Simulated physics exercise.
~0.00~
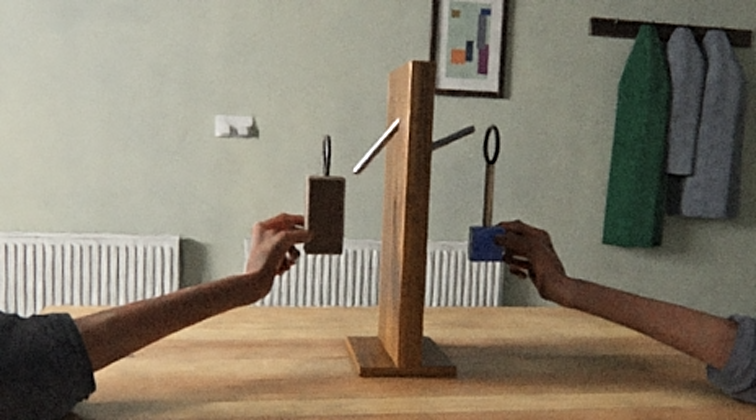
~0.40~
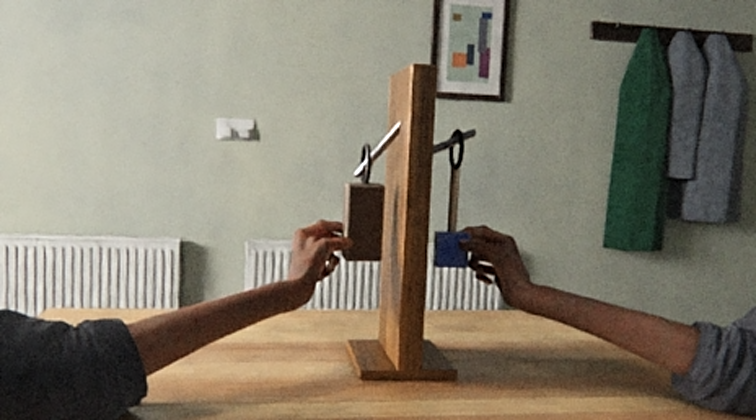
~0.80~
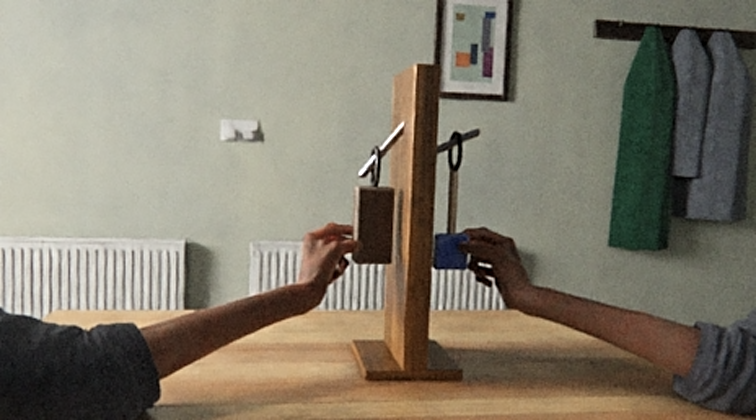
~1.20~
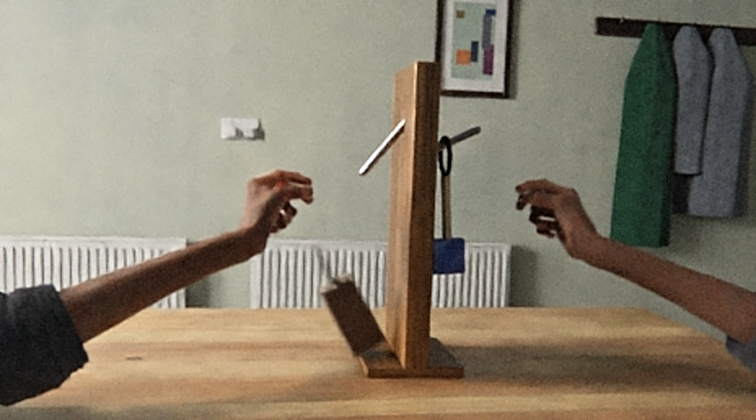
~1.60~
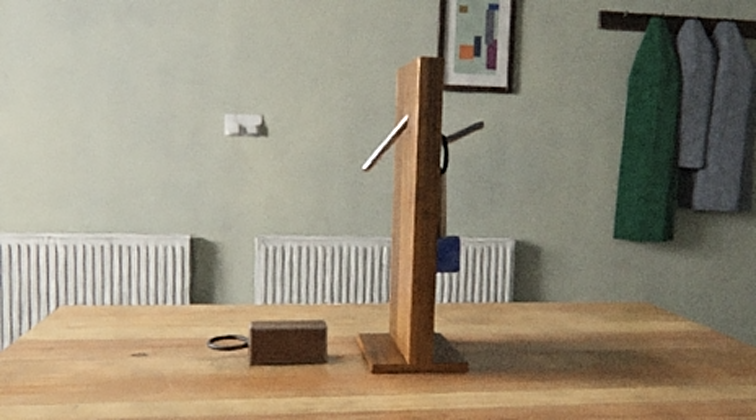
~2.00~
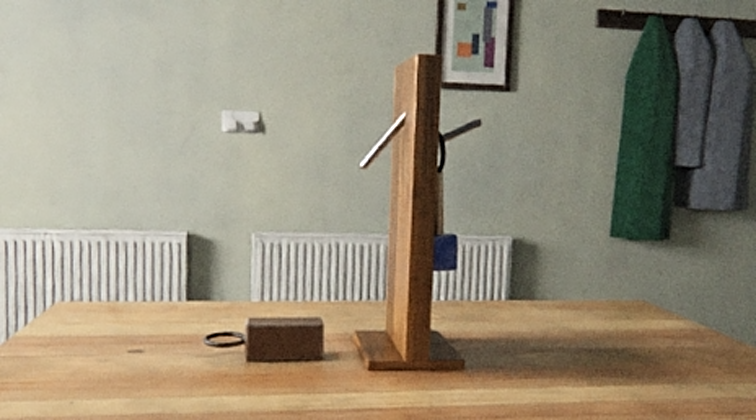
A brown block with a dark ring and a small blue object on a looped stem are held up by two hands, one on each side of a wooden peg stand on a table. The hands bring them inward until their loops meet the slanting pegs. Both hands then let go and draw back. The blue object stays hooked on the right peg, tipping slightly, while the brown block slips off the left peg and falls, tilting as it drops. It ends lying on its side on the table left of the stand, and the blue object still hangs.
